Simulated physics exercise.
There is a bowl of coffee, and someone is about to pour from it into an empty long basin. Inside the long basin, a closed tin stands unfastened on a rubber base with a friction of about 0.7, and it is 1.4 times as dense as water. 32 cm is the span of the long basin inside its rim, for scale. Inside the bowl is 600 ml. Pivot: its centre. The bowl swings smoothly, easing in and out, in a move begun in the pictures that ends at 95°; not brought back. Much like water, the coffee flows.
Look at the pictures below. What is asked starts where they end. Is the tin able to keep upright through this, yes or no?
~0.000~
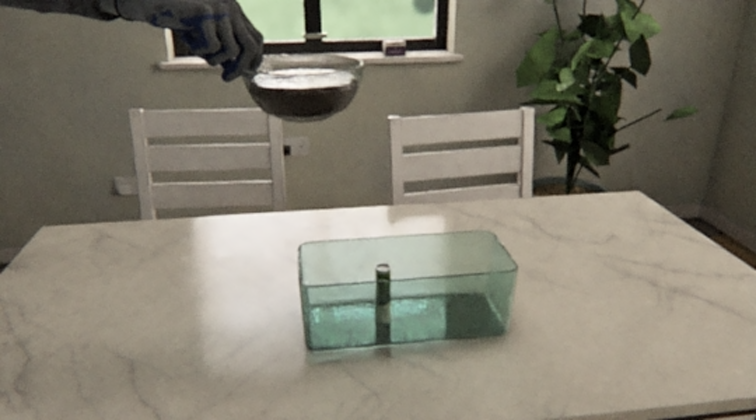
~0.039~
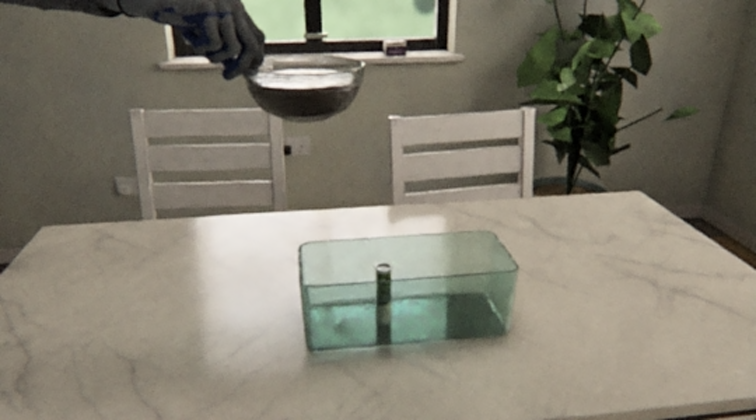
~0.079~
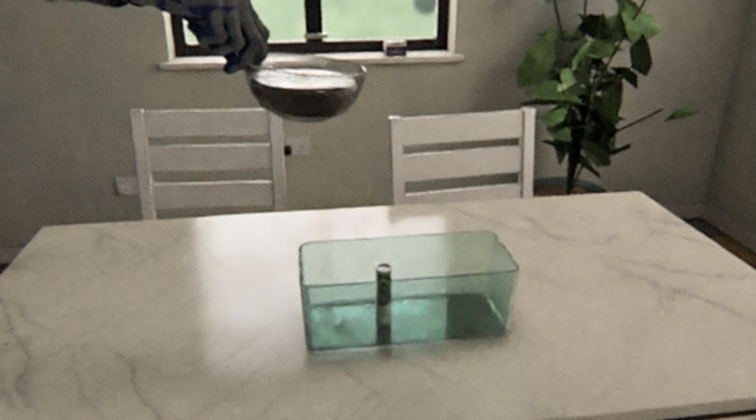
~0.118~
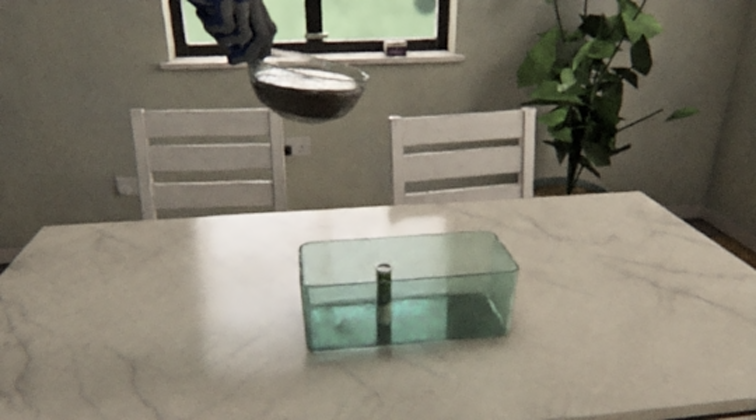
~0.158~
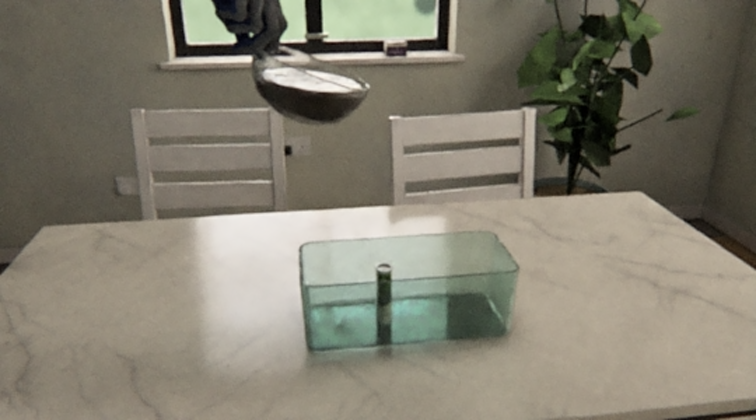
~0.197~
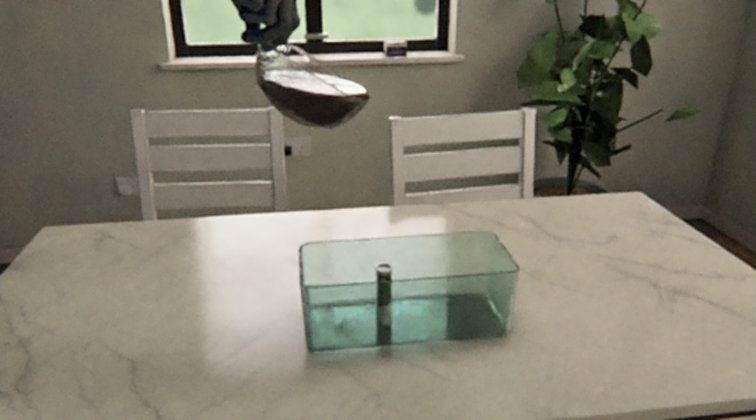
No, it topples.
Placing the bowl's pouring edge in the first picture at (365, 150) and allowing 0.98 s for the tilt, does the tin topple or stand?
Then the tin remains standing.
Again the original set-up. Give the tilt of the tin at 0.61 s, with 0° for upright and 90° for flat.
It sits at roughly 0°.
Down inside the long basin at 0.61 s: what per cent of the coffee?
Near 86 in a hundred.
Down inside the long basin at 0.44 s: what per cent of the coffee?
I'd estimate some 4 percent of the liquid.
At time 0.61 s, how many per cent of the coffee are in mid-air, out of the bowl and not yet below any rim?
Near 12 in a hundred.
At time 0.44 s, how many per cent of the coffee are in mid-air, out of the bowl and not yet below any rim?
I'd say close to 82 per cent.
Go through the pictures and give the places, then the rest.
In the first frame, it leans 0°; its right rim is at (362, 64); the coffee meets the walls at (248, 81) and (358, 78); the long basin's rim runs from (299, 265) to (505, 250); the tin's top is at (383, 269).
In the second frame, it leans 1°; its right rim is at (363, 65); the coffee meets the walls at (248, 80) and (358, 78).
In the third frame, it leans 6°; its right rim is at (365, 70); the coffee meets the walls at (250, 78) and (359, 81).
In the fourth frame, it leans 13°; its right rim is at (367, 78); the coffee meets the walls at (253, 75) and (362, 83).
In the fifth frame, it leans 22°; its right rim is at (368, 88); the coffee meets the walls at (256, 74) and (365, 86).
In the sixth frame, it leans 33°; its right rim is at (366, 100); the coffee meets the walls at (259, 76) and (362, 88); 1 per cent is over the edge.
Then, 0.44 s in, the tilt is 92° and 14 per cent is still to pour; the tin stands where it began.
Then, 0.61 s in, the tilt is 95° and 1 per cent is still to pour; the tin stands 1 cm from where it began.
Then, 0.79 s in, the tilt is 95° and 0 per cent is still to pour; the tin lies on its side.
Then, 0.99 s in, the tilt is 95° and 0 per cent is still to pour; the tin lies on its side.
Finally, the tin lies on its side.
